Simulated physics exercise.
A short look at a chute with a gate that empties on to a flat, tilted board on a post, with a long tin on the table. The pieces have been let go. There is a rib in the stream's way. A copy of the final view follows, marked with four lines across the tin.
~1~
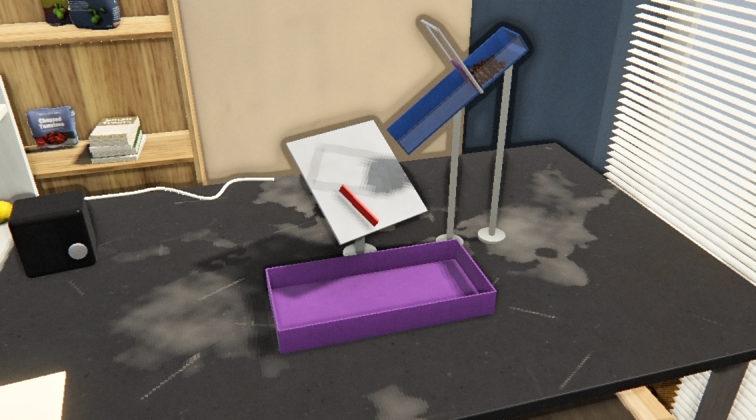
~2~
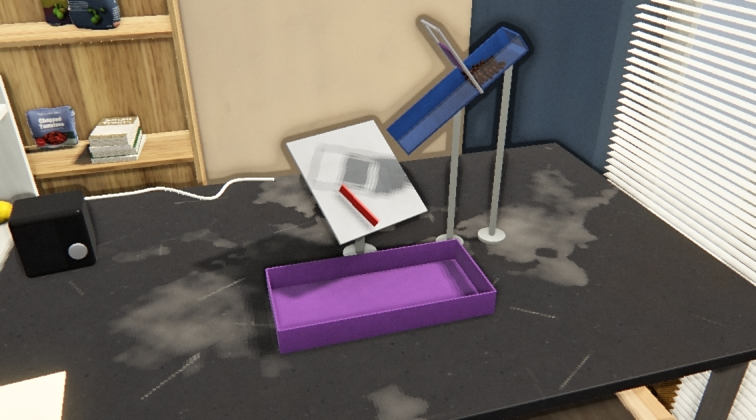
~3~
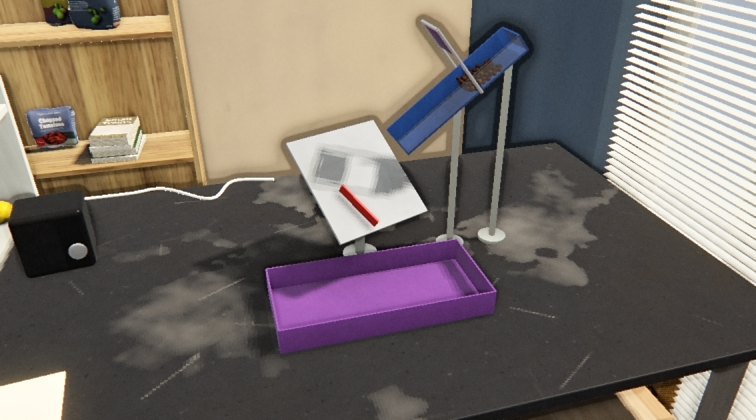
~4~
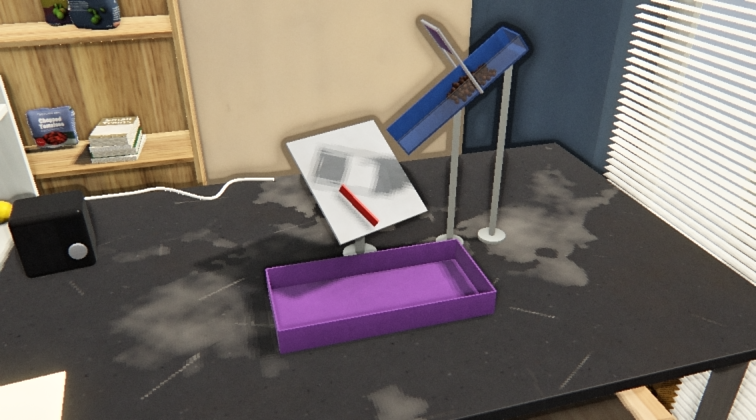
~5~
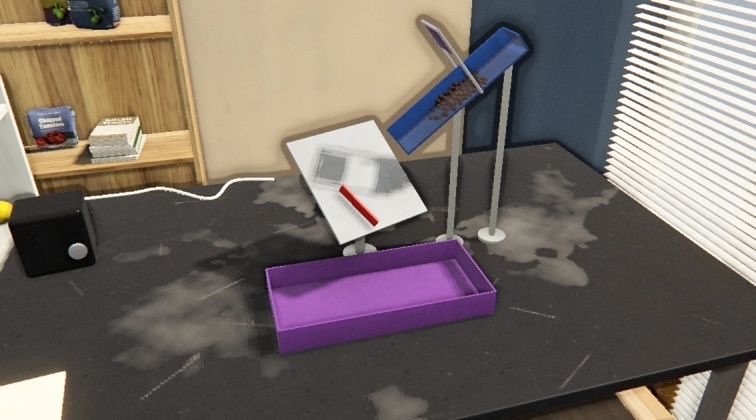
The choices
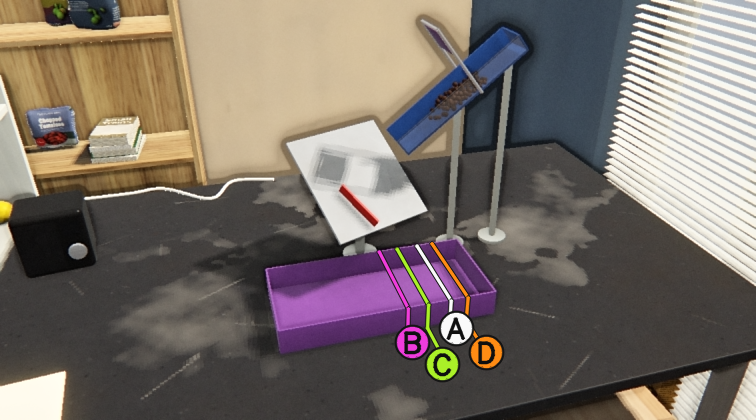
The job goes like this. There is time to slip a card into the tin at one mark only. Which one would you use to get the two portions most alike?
C.
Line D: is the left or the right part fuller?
Left.
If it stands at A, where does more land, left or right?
More lands on the left.
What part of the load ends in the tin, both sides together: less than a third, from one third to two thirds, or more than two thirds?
More than two thirds.
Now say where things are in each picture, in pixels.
The first frame shows load behind the gate at (479, 72), allspice berries; lip of the chute at (402, 148), sloping fairly steeply.
The second frame shows middle of the board at (358, 178), tilted fairly steeply; middle of its low edge at (386, 226); of its high edge at (332, 131).
The third frame shows front corners of the tin at (279, 331) and (496, 291), empty; front of the load at (467, 89).
The fourth frame shows middle of the load at (470, 85); its front at (449, 97), about a quarter of the way to the lip; rib from (343, 184) to (379, 222).
The fifth frame shows middle of the load at (460, 94); its front at (431, 118), about half of the way to the lip.
On the marked copy, line A crosses the front rim at (450, 300); line B crosses the front rim at (408, 307); line C crosses the front rim at (428, 304); line D crosses the front rim at (467, 297).
Choosing A, of what is caught, all on the left of the divider, none on the right.
Choosing B, of what is caught, a small part on the left of the divider, nearly all on the right.
Choosing C, of what is caught, about half on the left of the divider, about half on the right.
Choosing D, of what is caught, all on the left of the divider, none on the right.
